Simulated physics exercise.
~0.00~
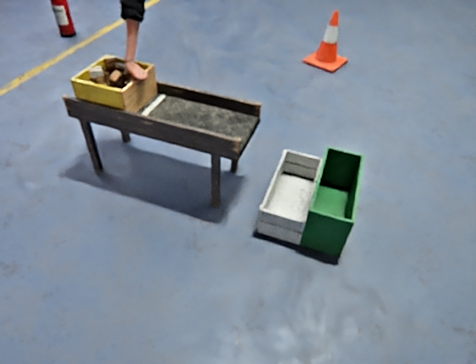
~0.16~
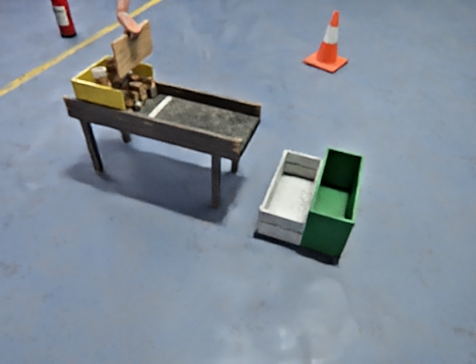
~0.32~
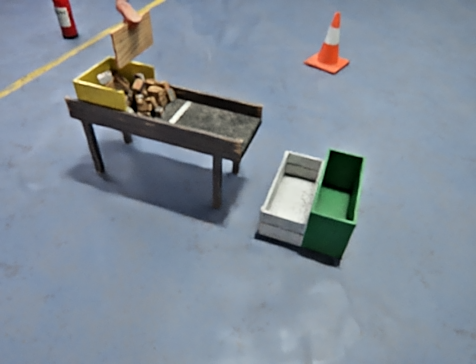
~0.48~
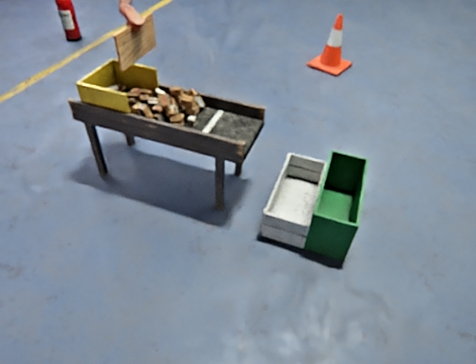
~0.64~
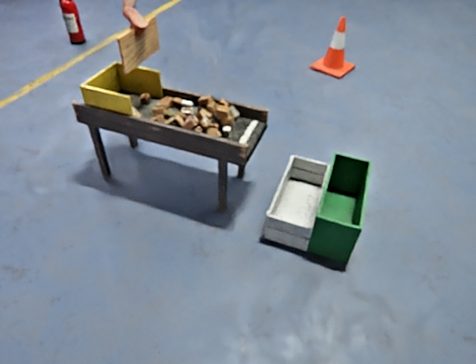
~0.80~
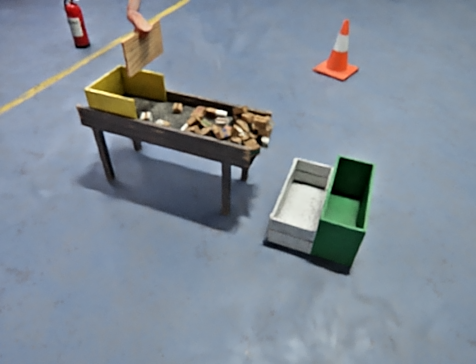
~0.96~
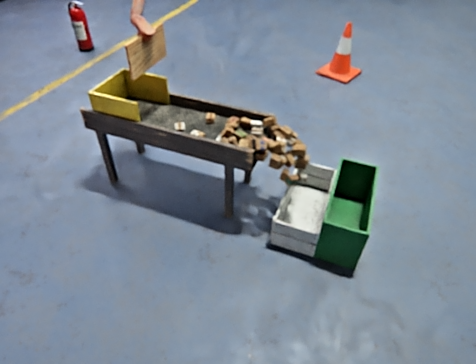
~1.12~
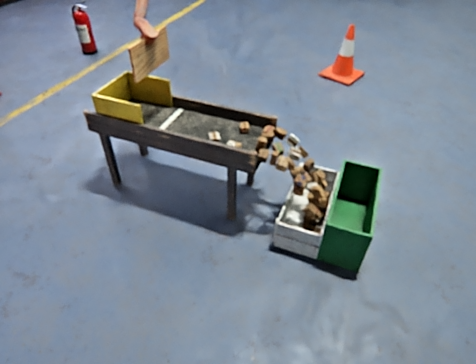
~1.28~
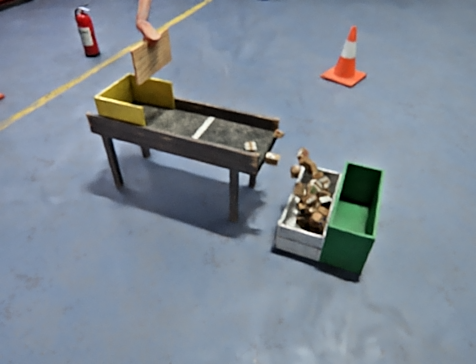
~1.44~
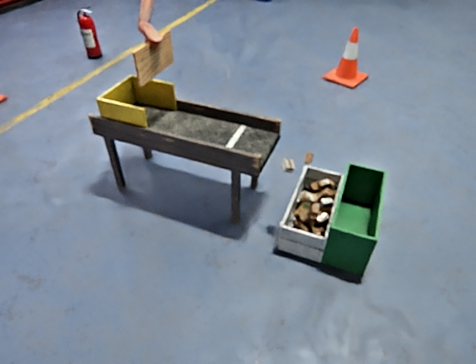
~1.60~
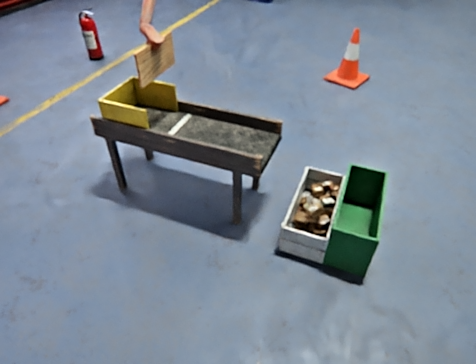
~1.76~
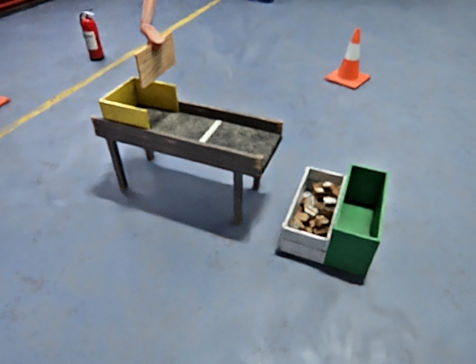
A hand lifting a board from a yellow pen, small brown blocks riding a dark belt and tumbling into a white bin.
